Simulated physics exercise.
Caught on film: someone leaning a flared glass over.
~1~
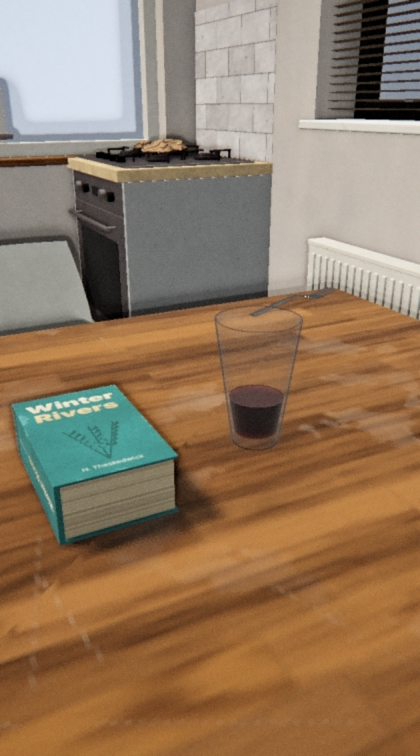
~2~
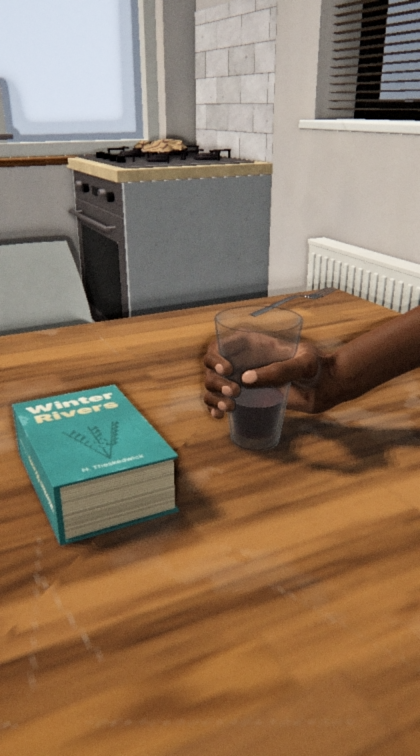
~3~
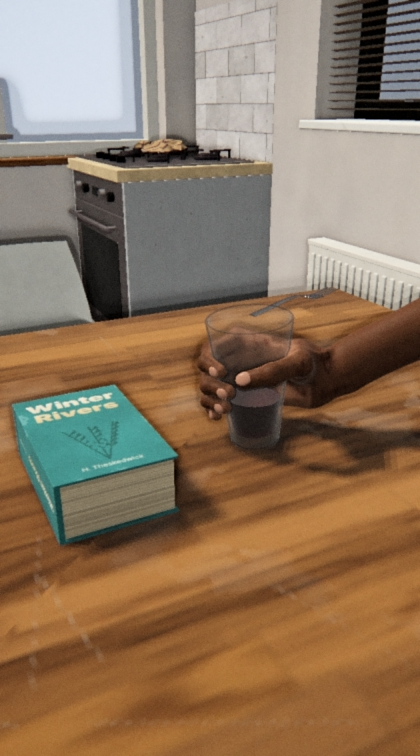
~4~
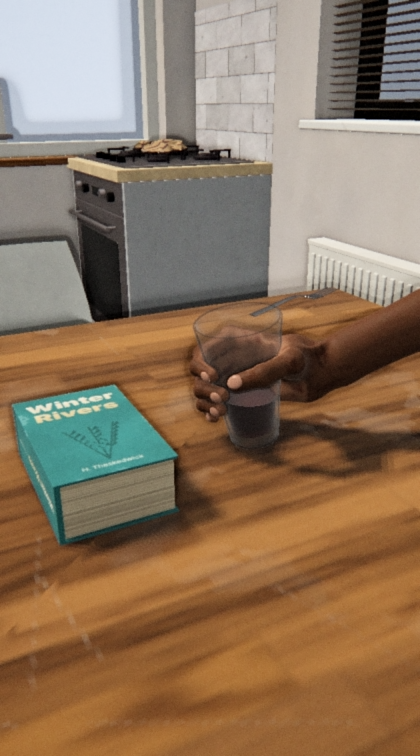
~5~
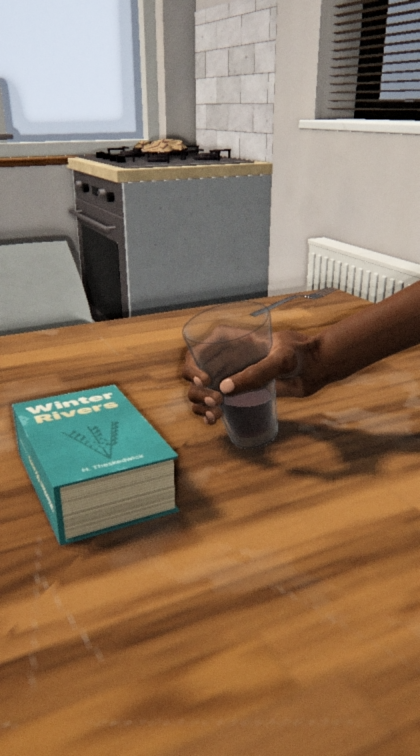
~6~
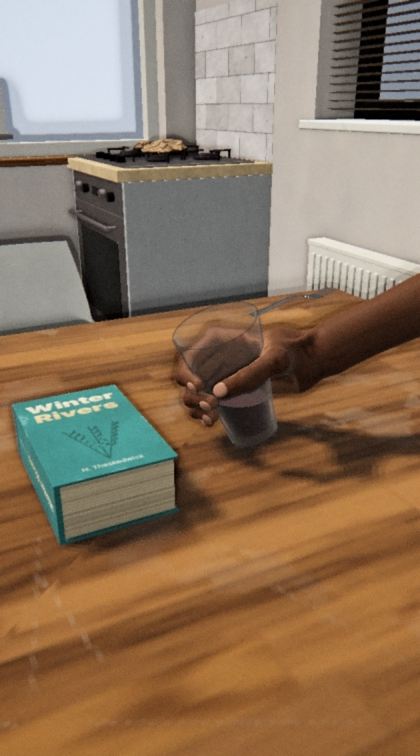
At the start, a flared glass about a third full of dark liquid stands upright on a wooden table, right of a teal book. A hand reaches in from the right and grips the glass, then gradually leans its top leftward, towards the book, which stays still.
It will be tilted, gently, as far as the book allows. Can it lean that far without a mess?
As it turns out, it keeps it all in.
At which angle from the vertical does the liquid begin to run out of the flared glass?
Near 70 degrees.
A moment on, the flared glass leans by about 35°; all is still inside.
Further on, the flared glass leans by about 50°; all is still inside.
When it is over, the flared glass leans by about 55°, against the book; all is still inside.
